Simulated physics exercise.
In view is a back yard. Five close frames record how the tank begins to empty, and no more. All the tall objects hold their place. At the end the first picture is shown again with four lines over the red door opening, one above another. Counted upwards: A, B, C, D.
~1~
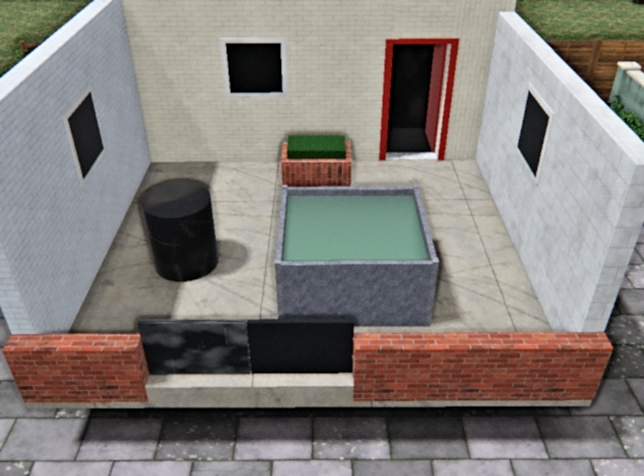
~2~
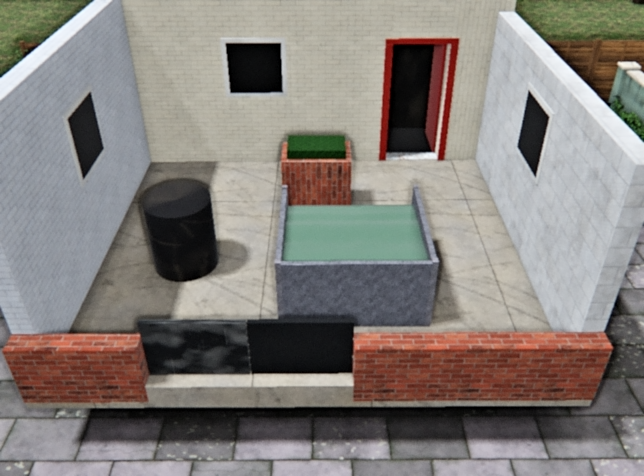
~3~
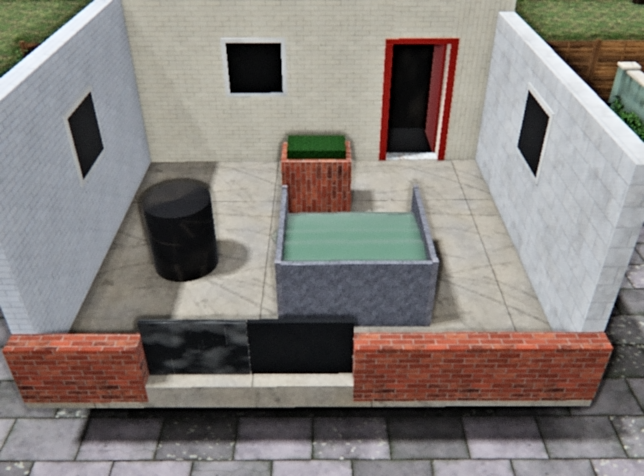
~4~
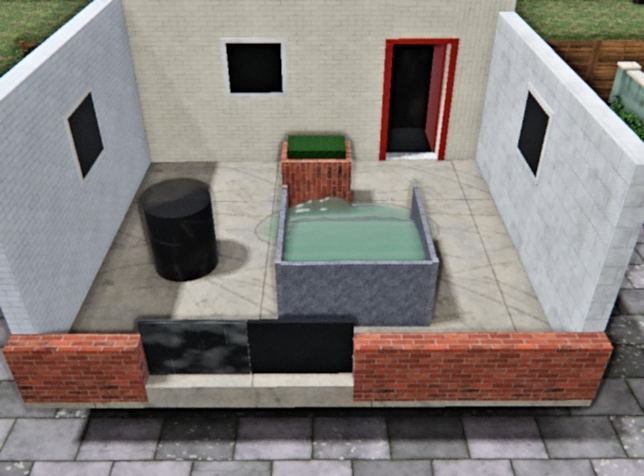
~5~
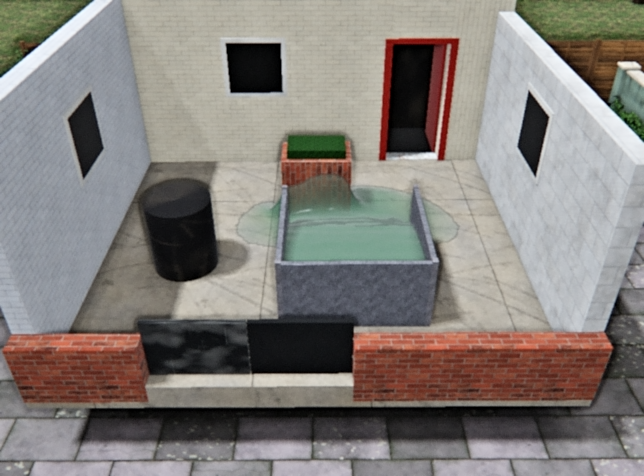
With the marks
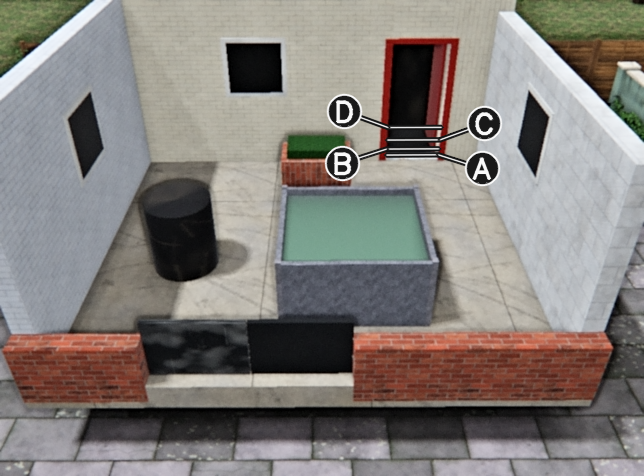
A paved back yard is seen from above and in front, enclosed by pale side walls and a cream house wall with a red doorway. A black barrel stands left of a grey tank of green water, with a brick planter behind and a dark gate set in the low red-brick front wall. The tank's back side disappears, then the water ripples, humps up at the rear and spreads thinly behind and to both sides, while the camera stays still.
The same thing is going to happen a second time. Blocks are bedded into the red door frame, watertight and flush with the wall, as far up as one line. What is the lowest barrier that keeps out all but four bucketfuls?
C is the one.
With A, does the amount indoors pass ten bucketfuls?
Yes, it does.
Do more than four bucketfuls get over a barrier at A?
Yes, it does.
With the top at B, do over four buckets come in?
Yes.
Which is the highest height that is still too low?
Here it is height B.
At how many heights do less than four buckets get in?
Two.
In white, A at (412, 154); B at (412, 148); C at (413, 139); D at (414, 127); from the bottom up A, B, C, D.
If A is chosen, dozens of bucketfuls pour in.
If B is chosen, about 8 bucketfuls get in.
If C is chosen, a splash gets over, under a bucket.
If D is chosen, nothing gets over.
